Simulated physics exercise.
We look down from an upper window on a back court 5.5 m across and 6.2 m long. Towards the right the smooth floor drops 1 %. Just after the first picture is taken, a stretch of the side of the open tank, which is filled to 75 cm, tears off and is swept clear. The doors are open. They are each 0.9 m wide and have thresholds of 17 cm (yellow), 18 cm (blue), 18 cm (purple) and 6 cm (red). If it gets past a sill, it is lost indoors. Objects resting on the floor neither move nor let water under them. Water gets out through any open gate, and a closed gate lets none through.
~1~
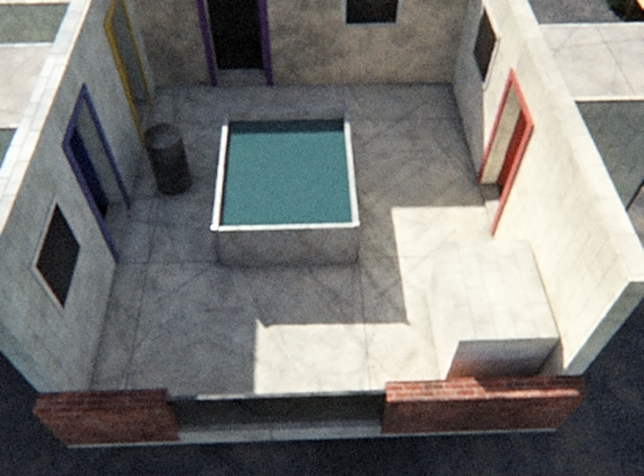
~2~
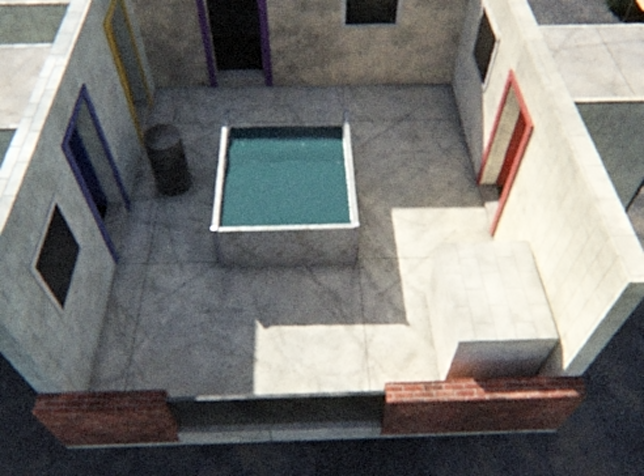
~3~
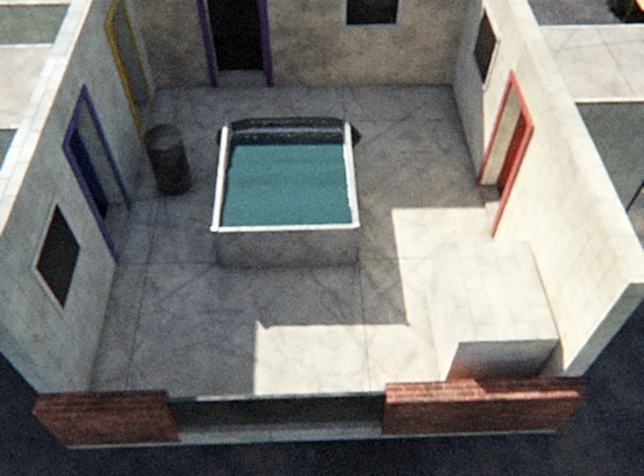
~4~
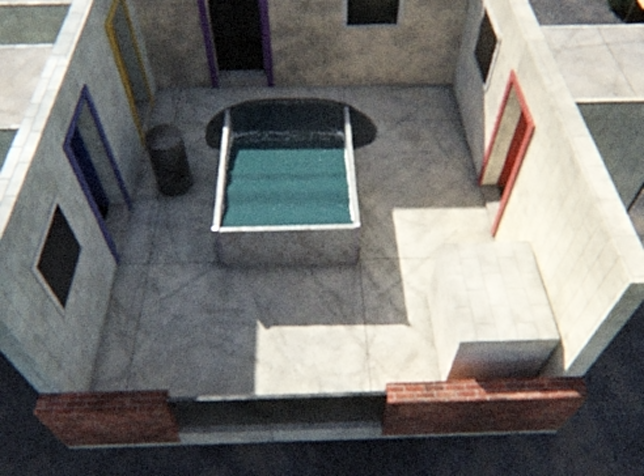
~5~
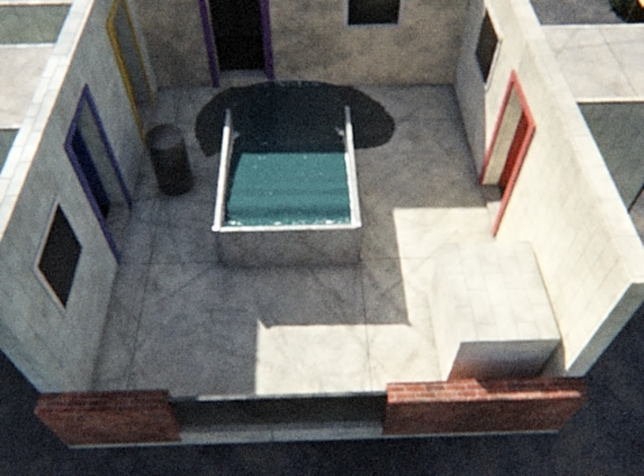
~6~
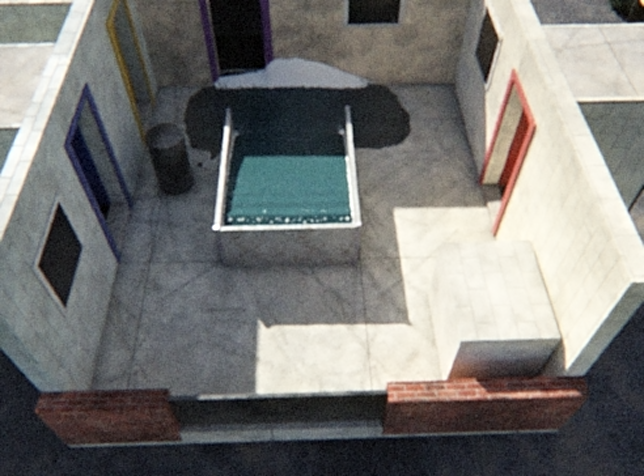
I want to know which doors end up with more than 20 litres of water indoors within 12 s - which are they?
In order: The yellow door overshoots the limit, the blue door undershoots the limit, the purple door overshoots the limit, the red door overshoots the limit.
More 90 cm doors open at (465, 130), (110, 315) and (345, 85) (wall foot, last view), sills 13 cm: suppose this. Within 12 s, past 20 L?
In sequence the answers are more than that, less than that and more than that.
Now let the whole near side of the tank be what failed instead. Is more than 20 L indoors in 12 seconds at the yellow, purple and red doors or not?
Outcomes - yellow: Not exceeded, purple: Not exceeded, red: Exceeded.
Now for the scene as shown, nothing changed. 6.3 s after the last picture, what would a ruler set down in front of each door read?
Measured in centimetres, the yellow door gives 10, the blue door 3, the purple door 10 and the red door 7.
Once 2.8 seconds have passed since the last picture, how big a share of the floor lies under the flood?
Wet share: Near 65 percent.
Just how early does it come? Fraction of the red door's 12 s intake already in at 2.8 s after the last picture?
By then it's near 0% of the total.
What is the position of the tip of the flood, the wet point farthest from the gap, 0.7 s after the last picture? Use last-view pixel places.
Near (450, 87).
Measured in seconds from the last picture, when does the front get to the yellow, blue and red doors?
So yellow at 0.8 s, blue at 2.0 s, and red at 1.6 s.
Then, 0.7 s after the last picture water covers 25 % of the floor and is deepest (51 cm) near (295, 89); yellow door not reached, blue door not reached, purple door 40 cm at the sill, 60 L in, red door not reached.
Then, 1.5 s after the last picture water covers 30 % of the floor and is deepest (49 cm) near (450, 87); yellow door 23 cm at the sill, 2 L in, blue door not reached, purple door 37 cm at the sill, 156 L in, red door not reached.
Then, 2.8 s after the last picture water covers 65 % of the floor and is deepest (32 cm) near (452, 93); yellow door 24 cm at the sill, 41 L in, blue door 8 cm at the sill, 0 L in, purple door 21 cm at the sill, 219 L in, red door 9 cm at the sill, 0 L in.
Then, 6.3 s after the last picture water covers 100 % of the floor and is deepest (16 cm) near (85, 415); yellow door 10 cm at the sill, 56 L in, blue door 3 cm at the sill, 0 L in, purple door 10 cm at the sill, 223 L in, red door 7 cm at the sill, 9 L in.
Then, 11.3 s after the last picture water covers 100 % of the floor and is deepest (15 cm) near (520, 403); yellow door 5 cm at the sill, 56 L in, blue door 8 cm at the sill, 0 L in, purple door 4 cm at the sill, 223 L in, red door 12 cm at the sill, 59 L in.
